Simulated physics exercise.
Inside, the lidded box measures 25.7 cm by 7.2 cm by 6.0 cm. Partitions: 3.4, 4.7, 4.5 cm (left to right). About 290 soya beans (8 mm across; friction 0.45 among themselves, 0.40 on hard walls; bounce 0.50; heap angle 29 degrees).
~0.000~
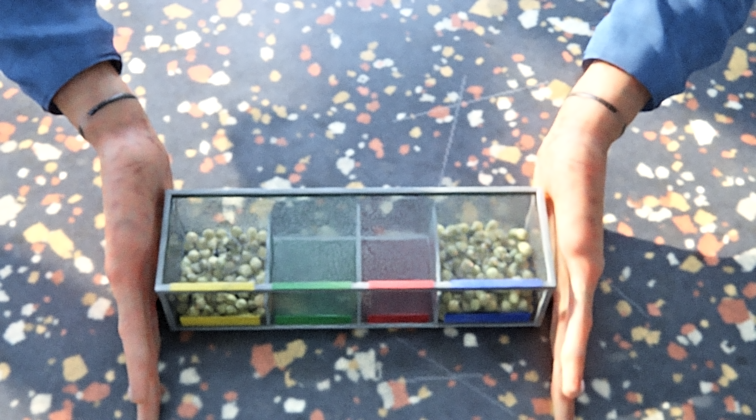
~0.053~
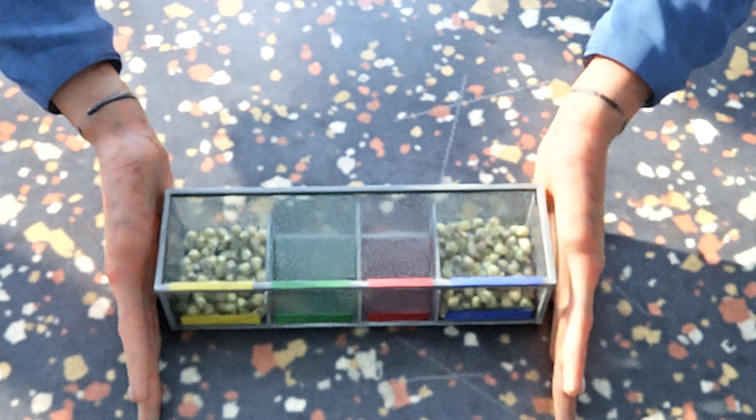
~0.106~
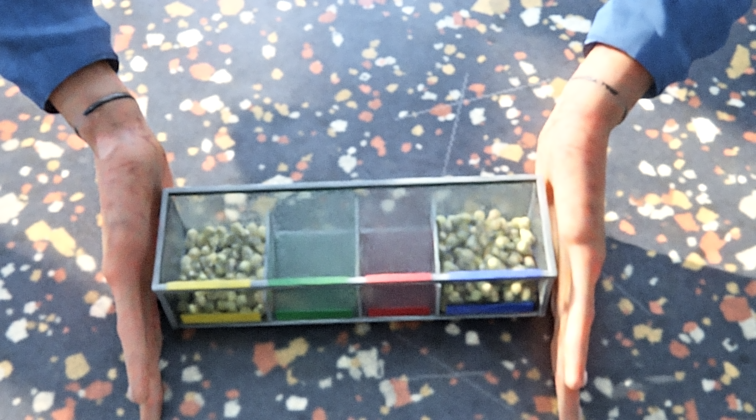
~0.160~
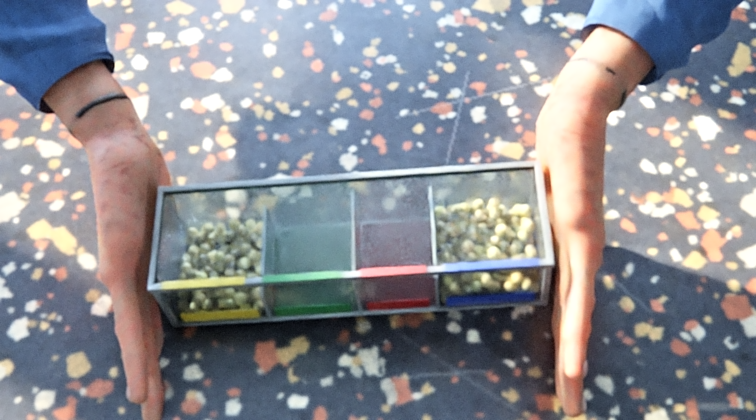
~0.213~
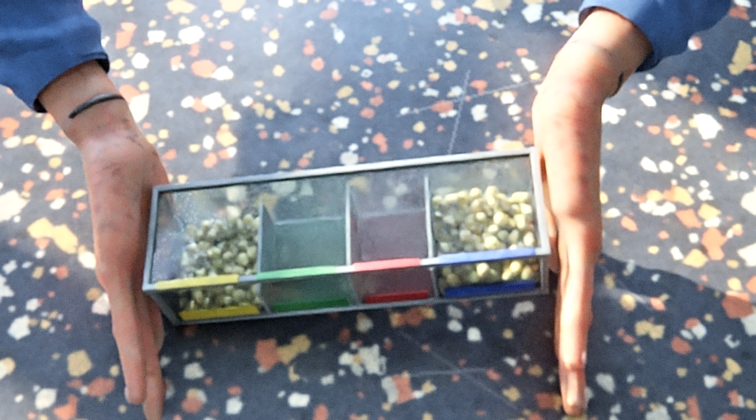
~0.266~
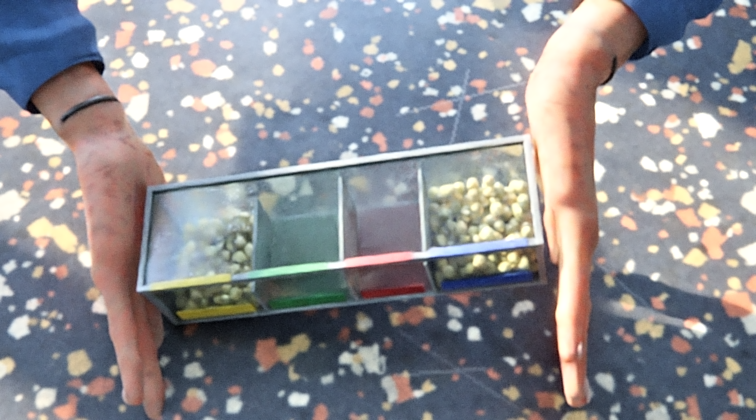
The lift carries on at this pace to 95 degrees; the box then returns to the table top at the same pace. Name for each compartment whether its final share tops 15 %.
Red compartment: Below; blue compartment: Above; green compartment: Below; yellow compartment: Above.
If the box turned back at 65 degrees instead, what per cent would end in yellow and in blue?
Yellow 40, blue 60.
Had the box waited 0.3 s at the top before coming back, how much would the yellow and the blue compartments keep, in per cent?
In that case yellow 60, blue 40.
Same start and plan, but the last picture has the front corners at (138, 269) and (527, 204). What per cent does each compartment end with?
Red 10; blue 45; green 0; yellow 50.
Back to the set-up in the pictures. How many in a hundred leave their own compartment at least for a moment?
Some 20 per cent.
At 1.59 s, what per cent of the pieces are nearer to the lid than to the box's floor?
About 40 per cent.
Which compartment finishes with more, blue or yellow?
It is the yellow one.
Then, at 1.59 s, tilt 95 degrees; red 5 %, blue 50 %, yellow 40 %.
After 2.47 s, tilt 43 degrees; red 5 %, blue 45 %, yellow 50 %.
After 3.36 s, tilt 0 degrees; red 5 %, blue 40 %, yellow 50 %.
At rest (4.0 s), red 5 %, blue 40 %, green 0 %, yellow 50 %.
